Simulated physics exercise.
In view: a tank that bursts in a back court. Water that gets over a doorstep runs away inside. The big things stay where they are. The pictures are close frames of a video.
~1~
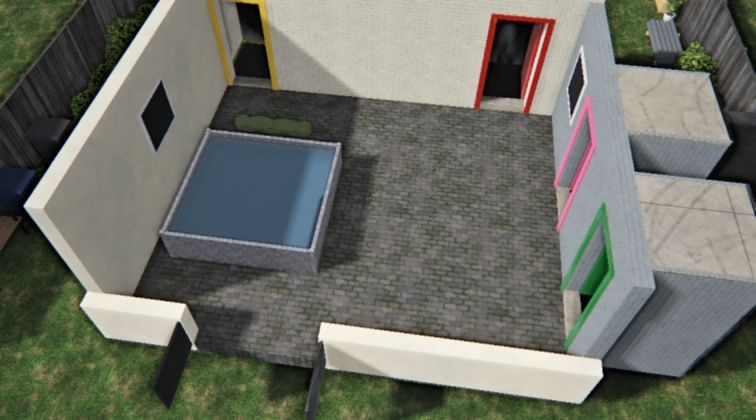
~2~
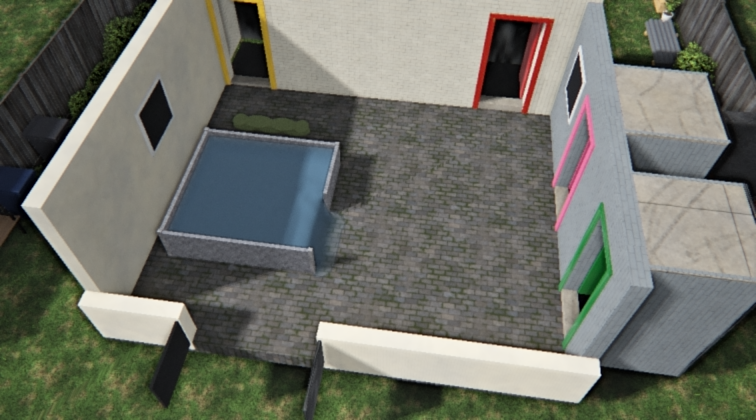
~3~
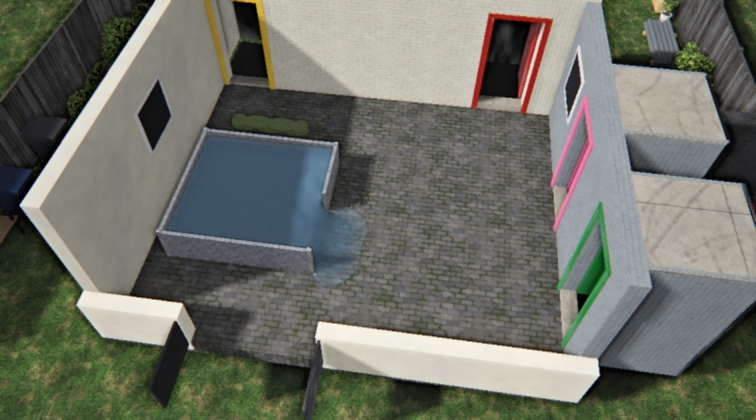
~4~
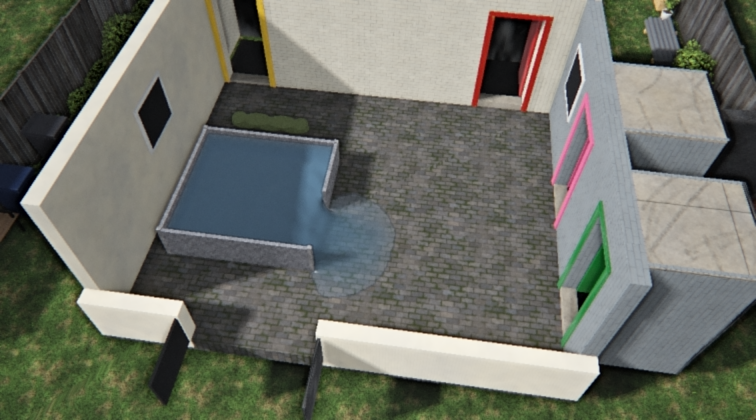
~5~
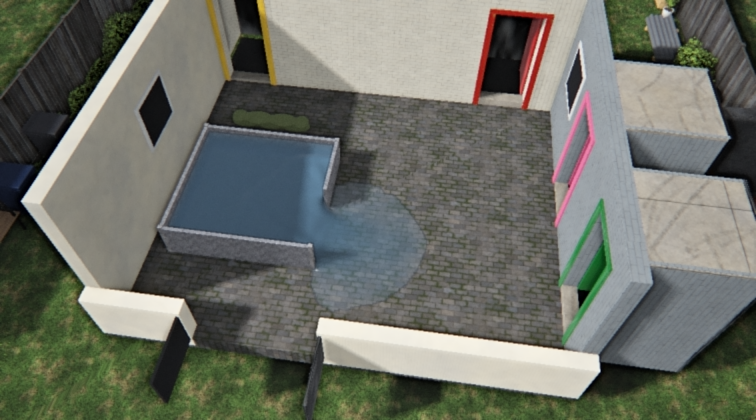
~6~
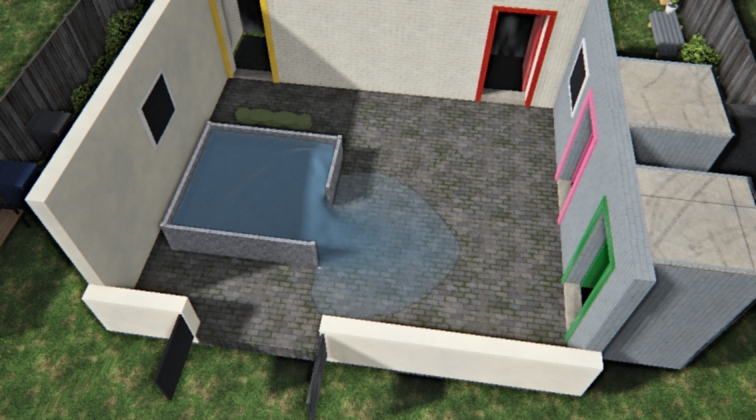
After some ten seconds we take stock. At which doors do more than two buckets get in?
One by one: The red door admits no more than that; the pink door lets in a lot; the green door lets in a lot; the yellow door admits no more than that.
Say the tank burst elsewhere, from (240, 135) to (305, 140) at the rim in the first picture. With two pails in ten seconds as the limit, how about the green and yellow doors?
My reading: Green is under, yellow goes over.
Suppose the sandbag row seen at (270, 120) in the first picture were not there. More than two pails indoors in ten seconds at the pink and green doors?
In short: Pink door is over; green door takes more.
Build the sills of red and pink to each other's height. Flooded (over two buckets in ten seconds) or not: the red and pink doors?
Red door floods; pink door takes less.
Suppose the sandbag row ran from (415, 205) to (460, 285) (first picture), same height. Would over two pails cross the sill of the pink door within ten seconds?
Then: Pink door stays under.
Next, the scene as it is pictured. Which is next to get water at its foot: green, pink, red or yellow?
That is the green one.
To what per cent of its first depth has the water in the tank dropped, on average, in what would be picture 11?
Some 78 per cent.
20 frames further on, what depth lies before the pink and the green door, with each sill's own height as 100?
Roughly 280 per cent, then 250 per cent.
A moment on, water covers 30 % of the floor; the red door not reached, the pink door not reached, the green door not reached, the yellow door not reached.
Next, water covers 40 % of the floor; the red door not reached, the pink door under two buckets in, the green door under two buckets in, the yellow door not reached.
Then, water covers 50 % of the floor; the red door not reached, the pink door over two buckets in, the green door far over two buckets in, the yellow door not reached.
Later, water covers 60 % of the floor; the red door wet at the sill, nothing in, the pink door far over two buckets in, the green door far over two buckets in, the yellow door not reached.
In the end, water covers 95 % of the floor; the red door wet at the sill, nothing in, the pink door far over two buckets in, the green door far over two buckets in, the yellow door under two buckets in.
